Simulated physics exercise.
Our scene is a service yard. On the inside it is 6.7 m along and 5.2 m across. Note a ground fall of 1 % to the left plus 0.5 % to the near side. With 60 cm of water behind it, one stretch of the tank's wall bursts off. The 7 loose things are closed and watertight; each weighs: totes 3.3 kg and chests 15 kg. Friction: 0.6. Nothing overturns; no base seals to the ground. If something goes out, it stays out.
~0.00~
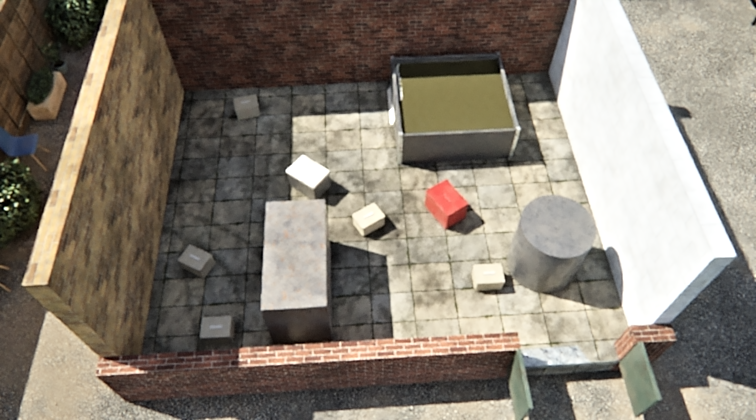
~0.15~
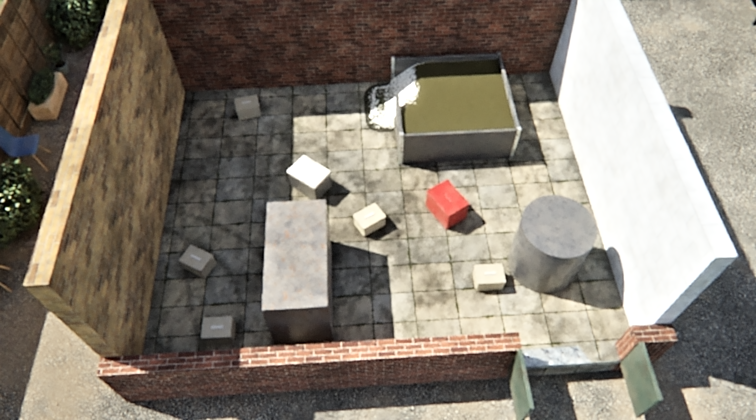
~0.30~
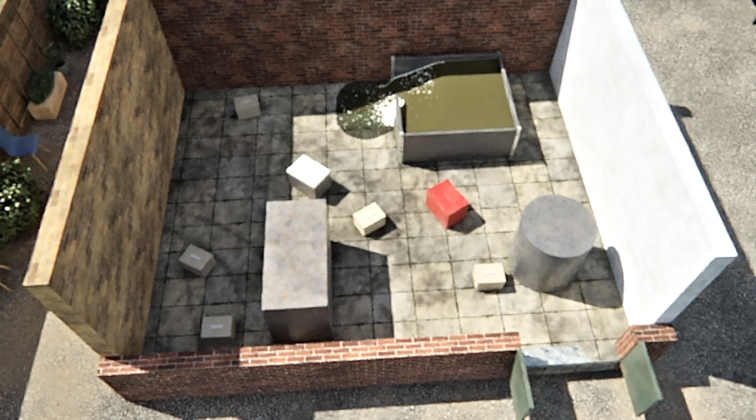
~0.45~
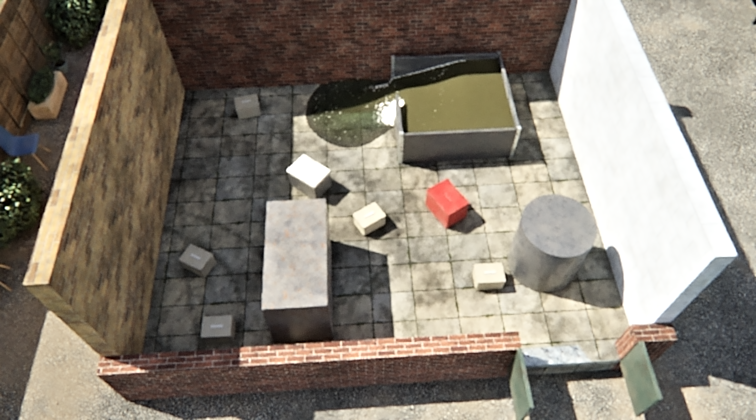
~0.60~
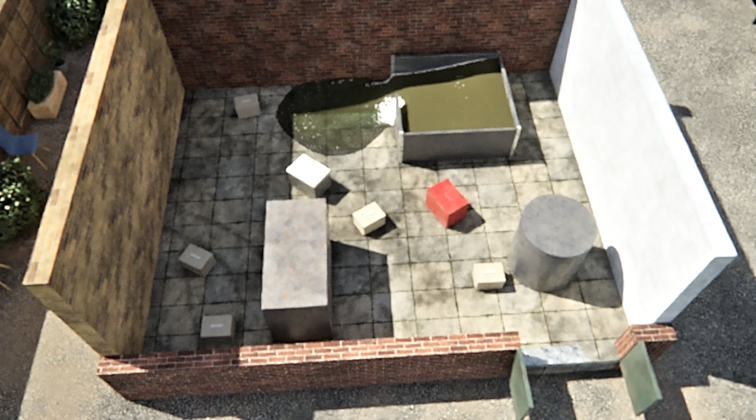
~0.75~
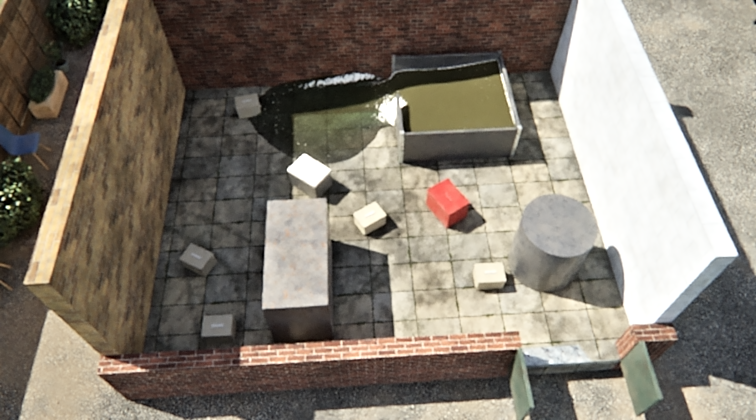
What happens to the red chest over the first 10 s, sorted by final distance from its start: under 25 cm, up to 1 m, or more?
It's going to keep its spot, I think.
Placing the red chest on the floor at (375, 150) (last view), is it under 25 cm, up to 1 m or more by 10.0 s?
Put there, it remains roughly in place.
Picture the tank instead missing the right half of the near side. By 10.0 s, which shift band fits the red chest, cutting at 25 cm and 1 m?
What happens next is that the red chest drifts partway.
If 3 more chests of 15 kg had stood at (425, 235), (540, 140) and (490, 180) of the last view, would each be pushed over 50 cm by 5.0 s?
One by one: Below the mark, below the mark, below the mark.
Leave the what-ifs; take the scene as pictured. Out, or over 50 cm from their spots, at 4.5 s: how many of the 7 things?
2.
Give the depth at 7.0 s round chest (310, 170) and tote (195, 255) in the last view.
Depth approx. 3 cm / 18 cm.
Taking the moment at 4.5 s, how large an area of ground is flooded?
Around 19 m2 of it.
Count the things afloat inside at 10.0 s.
At that time, 3.
After 2.0 s the red chest is near (449, 196), 0.0 m from its start, aground; 0 of 7 are out; 1 afloat.
After 4.5 s the red chest is near (449, 196), 0.0 m from its start, aground; 0 of 7 are out; 3 afloat.
After 7.0 s the red chest is near (449, 196), 0.0 m from its start, aground; 0 of 7 are out; 3 afloat.
After 10.0 s the red chest is near (449, 196), 0.0 m from its start, aground; 0 of 7 are out; 3 afloat.
